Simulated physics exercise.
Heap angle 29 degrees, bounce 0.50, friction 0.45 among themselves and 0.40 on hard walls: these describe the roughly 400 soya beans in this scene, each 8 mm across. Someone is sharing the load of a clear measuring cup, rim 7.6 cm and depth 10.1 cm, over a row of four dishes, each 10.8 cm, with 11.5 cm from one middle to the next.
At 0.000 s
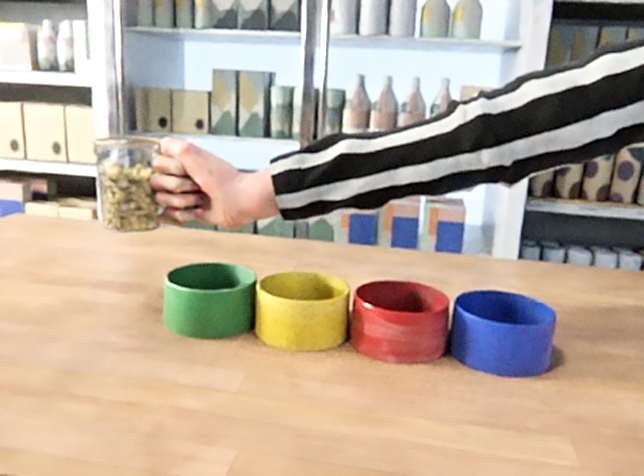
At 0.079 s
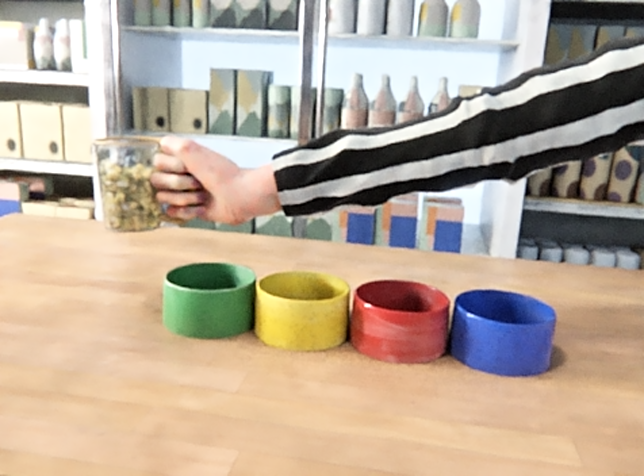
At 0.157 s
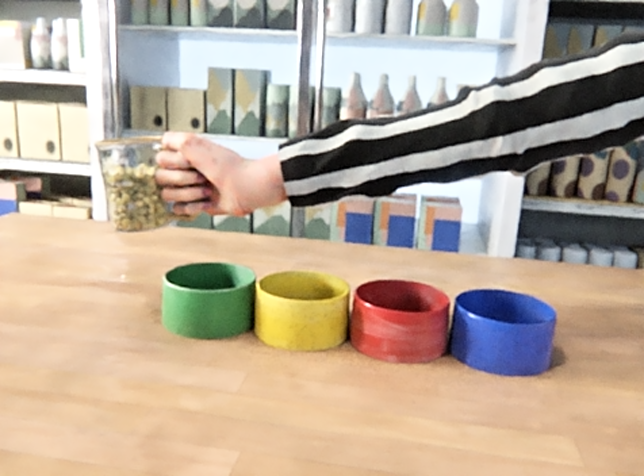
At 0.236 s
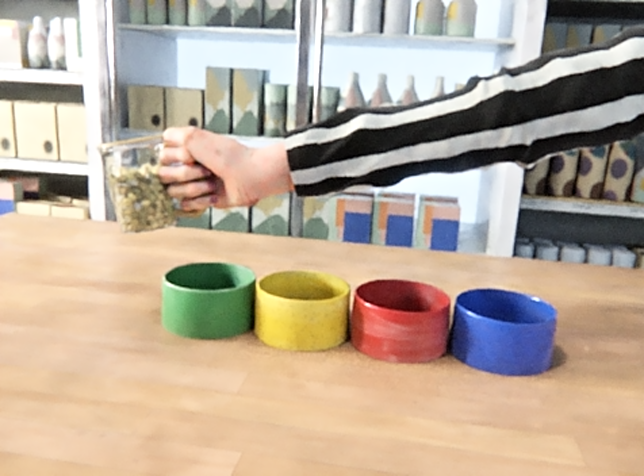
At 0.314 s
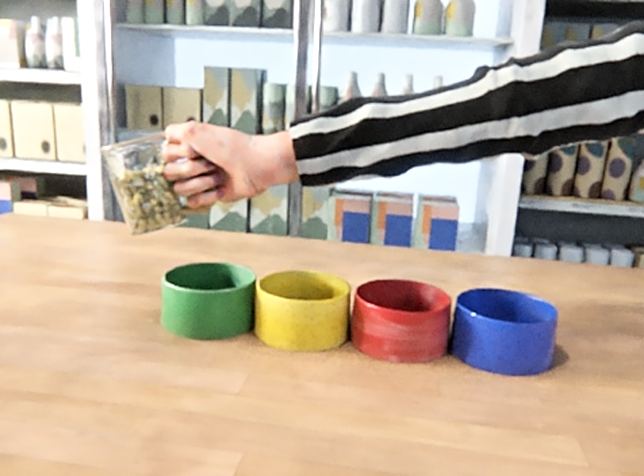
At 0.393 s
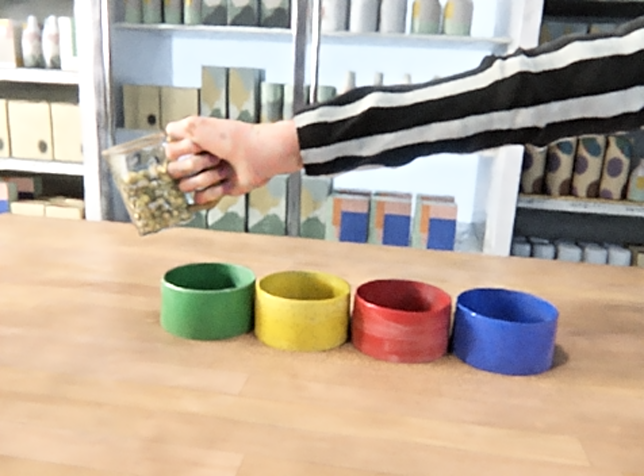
A hand in a black-and-white striped sleeve, reaching in from the right, holds a clear cup of pale beans at the left, above a wooden counter seen from slightly above. On the counter sit four round dishes in a row, green, yellow, red and blue from left to right, before shelves of boxes and bottles. The hand drifts slightly right while gradually tilting the cup leftward, and the view shifts barely.
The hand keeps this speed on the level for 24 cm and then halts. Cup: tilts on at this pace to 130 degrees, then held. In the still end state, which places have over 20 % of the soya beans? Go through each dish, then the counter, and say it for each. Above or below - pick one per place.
Red: Below; blue: Below; green: Above; yellow: Below; counter: Below.
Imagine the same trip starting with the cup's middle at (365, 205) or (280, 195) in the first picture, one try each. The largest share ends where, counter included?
In the first try blue collects the most, and in the second it's red.
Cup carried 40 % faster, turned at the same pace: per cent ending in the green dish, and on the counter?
In that case: Green 20, and counter 10.
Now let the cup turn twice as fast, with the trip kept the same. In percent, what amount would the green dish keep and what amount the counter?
In that case the green dish gets 40 while the counter gets 60.
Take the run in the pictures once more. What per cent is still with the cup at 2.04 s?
Roughly 25 %.
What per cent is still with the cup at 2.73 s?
It comes out close to 0 per cent.
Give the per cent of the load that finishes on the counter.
About 5 per cent.
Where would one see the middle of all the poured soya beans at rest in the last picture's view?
About (215, 308).
After 1.38 s, tilt 82 degrees; cup holds 100 %.
After 2.04 s, tilt 123 degrees; cup holds 25 %, green 70 %.
After 2.73 s, tilt 130 degrees; cup holds 0 %, green 90 %, yellow 5 %.
At rest (3.0 s), red 0 %, blue 0 %, green 90 %, yellow 5 %, counter 5 %.
